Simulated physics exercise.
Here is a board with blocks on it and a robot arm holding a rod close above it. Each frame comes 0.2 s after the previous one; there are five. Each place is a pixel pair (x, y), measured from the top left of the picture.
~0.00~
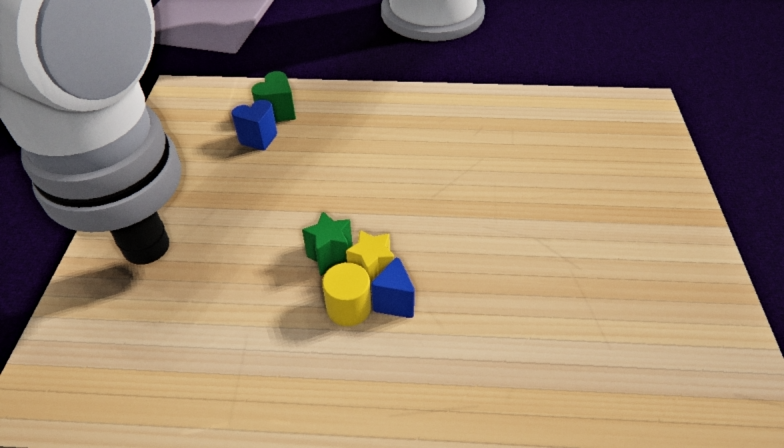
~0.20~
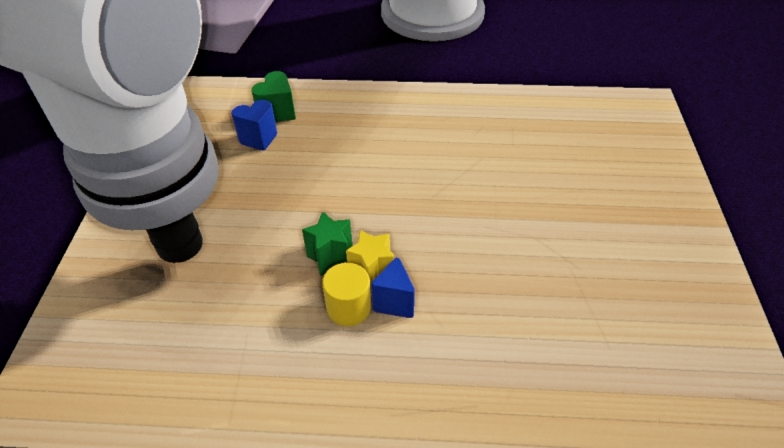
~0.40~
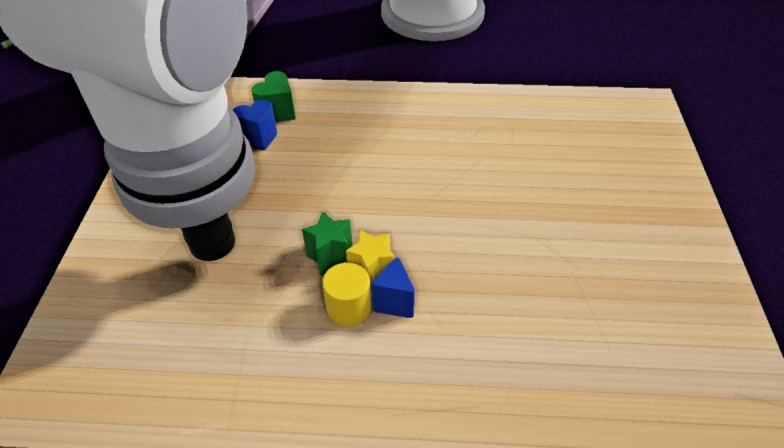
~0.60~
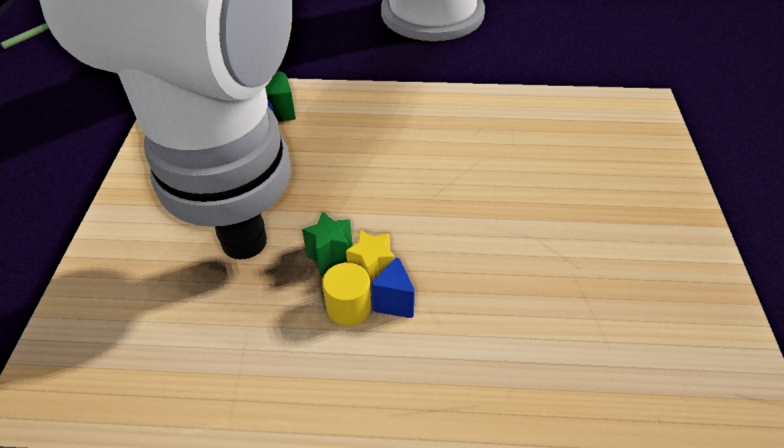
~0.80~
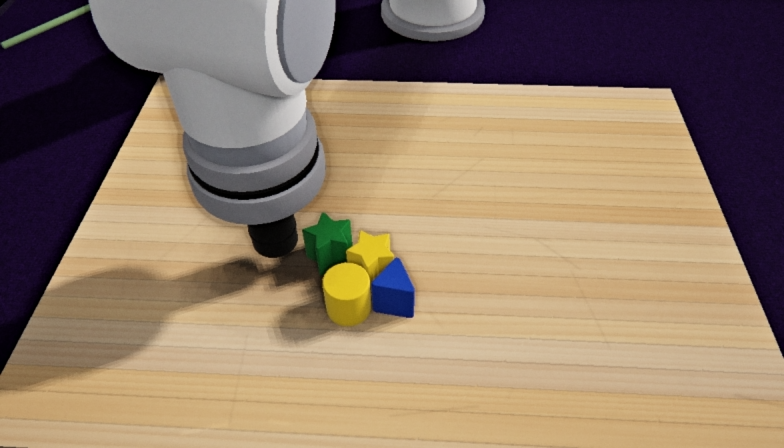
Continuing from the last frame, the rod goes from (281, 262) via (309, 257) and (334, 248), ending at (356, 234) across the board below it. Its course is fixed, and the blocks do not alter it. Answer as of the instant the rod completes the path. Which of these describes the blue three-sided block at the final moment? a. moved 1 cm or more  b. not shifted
b (not shifted)
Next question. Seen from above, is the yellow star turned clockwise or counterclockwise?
It turns clockwise.
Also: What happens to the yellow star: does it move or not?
Here's my answer: The yellow star gets displaced.
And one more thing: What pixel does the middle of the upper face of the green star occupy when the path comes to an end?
Just about (392, 207).
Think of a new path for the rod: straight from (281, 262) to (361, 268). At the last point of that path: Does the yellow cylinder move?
I expect not.
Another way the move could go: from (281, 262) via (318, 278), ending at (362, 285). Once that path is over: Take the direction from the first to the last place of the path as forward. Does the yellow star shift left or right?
The shift is to the left of that direction.
What follows on the original path. Halfway along, rod at (320, 233); green star at (358, 220), turned 25° clockwise; yellow star at (381, 245), turned 15° clockwise.
At the end, rod at (354, 214); green star at (392, 207), turned 35° clockwise; yellow star at (395, 240), turned 50° clockwise; blue three-sided block not moved.
